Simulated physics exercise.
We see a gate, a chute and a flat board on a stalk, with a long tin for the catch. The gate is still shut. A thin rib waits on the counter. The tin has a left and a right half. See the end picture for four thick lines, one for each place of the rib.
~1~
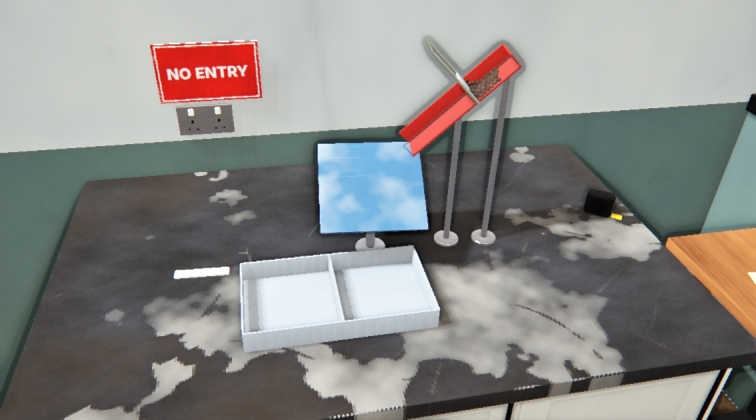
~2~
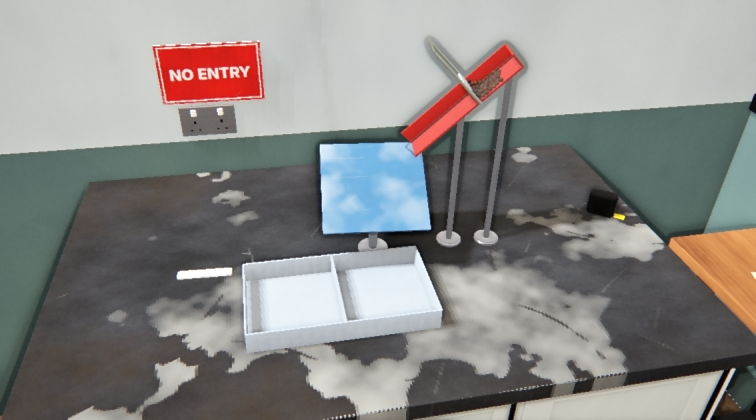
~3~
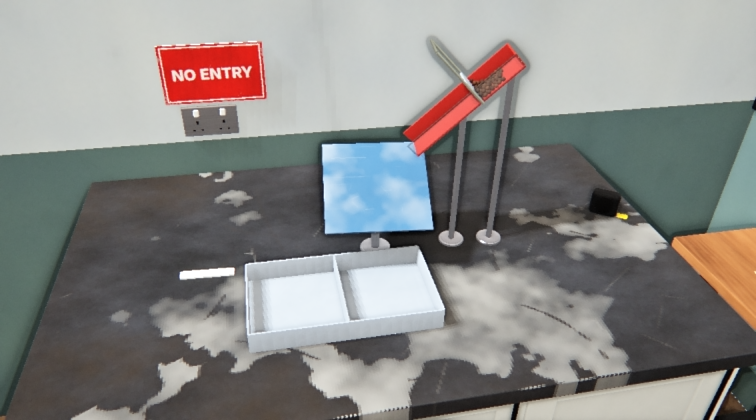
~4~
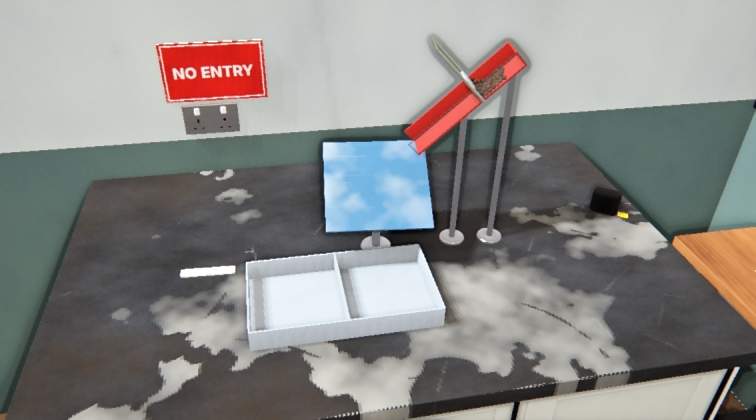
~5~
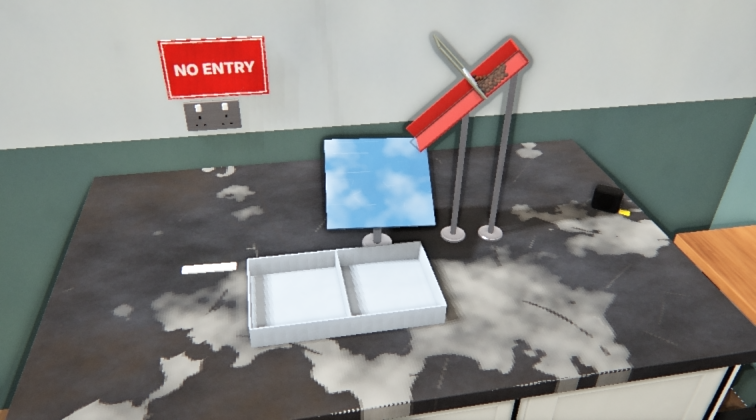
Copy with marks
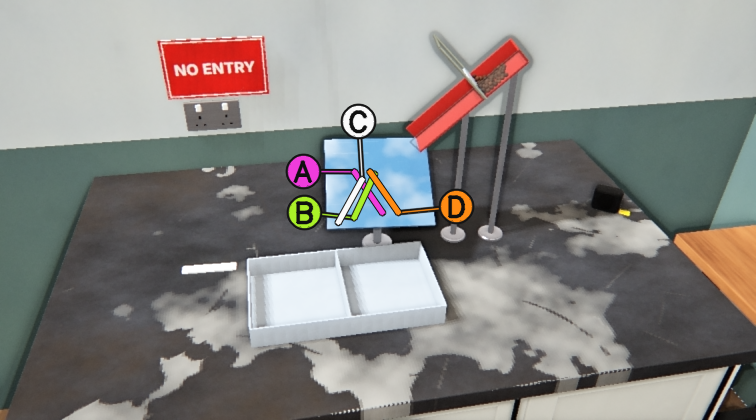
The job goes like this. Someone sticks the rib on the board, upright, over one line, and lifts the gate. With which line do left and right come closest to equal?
Line C.
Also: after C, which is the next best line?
Here it is line B.
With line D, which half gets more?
Right.
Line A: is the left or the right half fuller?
The right half.
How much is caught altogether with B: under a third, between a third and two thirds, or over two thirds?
Line B gives over two thirds.
On the marked copy, line A from (354, 171) to (382, 212); line B from (374, 174) to (354, 217); line C from (362, 179) to (338, 222); line D from (369, 171) to (398, 212).
With A, of what is caught, only a few in the left half, all but a few in the right.
With B, of what is caught, close to a quarter in the left half, the bulk in the right.
With C, of what is caught, close to half in the left half, close to half in the right.
With D, of what is caught, a small share in the left half, all but a few in the right.
